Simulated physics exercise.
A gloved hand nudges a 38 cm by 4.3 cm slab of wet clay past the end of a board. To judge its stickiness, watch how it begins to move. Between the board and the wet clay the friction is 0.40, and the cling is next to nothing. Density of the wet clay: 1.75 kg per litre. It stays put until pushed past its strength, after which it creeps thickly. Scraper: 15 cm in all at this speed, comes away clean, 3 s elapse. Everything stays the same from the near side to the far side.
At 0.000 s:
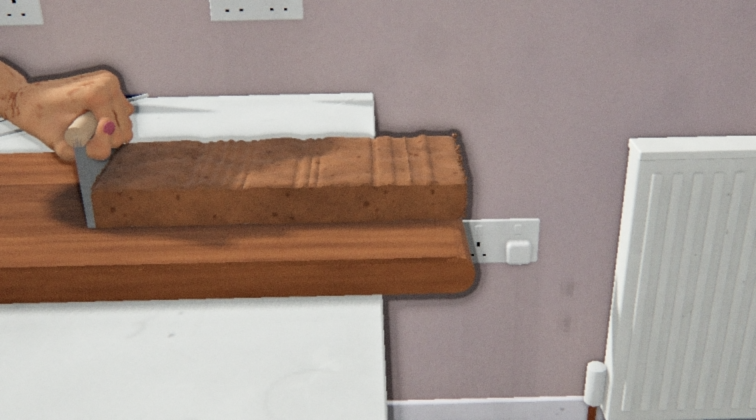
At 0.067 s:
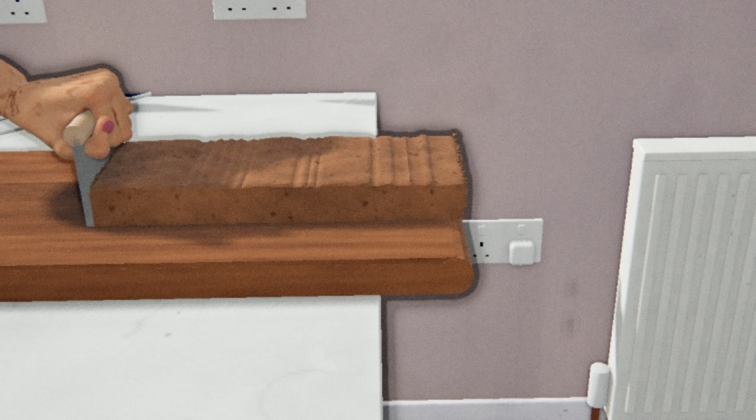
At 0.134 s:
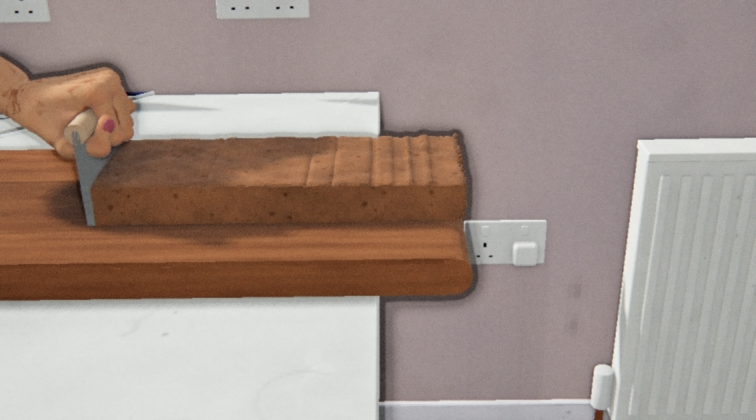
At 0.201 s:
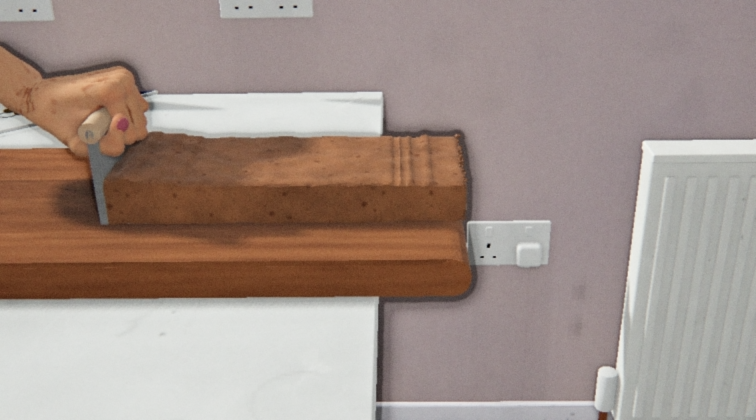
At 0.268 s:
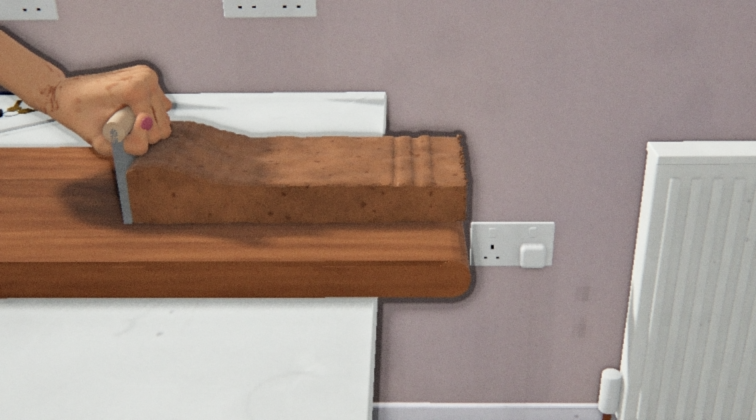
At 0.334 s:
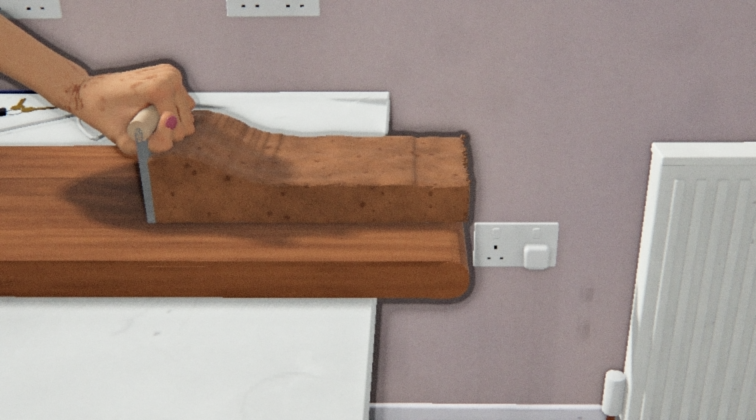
Against a mauve wall with white sockets and a radiator, a hand holds a scraper upright at the left end of a brown, ridged slab on a wooden board. The scraper barely moves at first while the ridges on top smooth out, then it pushes right, and the slab's near end bulges upward.
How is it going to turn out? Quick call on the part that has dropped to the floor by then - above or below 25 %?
Below, I would say.
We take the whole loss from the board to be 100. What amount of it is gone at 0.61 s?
My estimate: Some 100 per cent.
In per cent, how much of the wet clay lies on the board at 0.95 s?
Close to 85 percent.
By 0.61 s, 83 % lies on the board and 0 % has fallen.
By 0.95 s, 83 % lies on the board and 14 % has fallen.
By 1.28 s, 83 % lies on the board and 14 % has fallen.
By 1.61 s, 83 % lies on the board and 14 % has fallen.
By 3.61 s, at the end, 83 % lies on the board and 14 % has fallen.
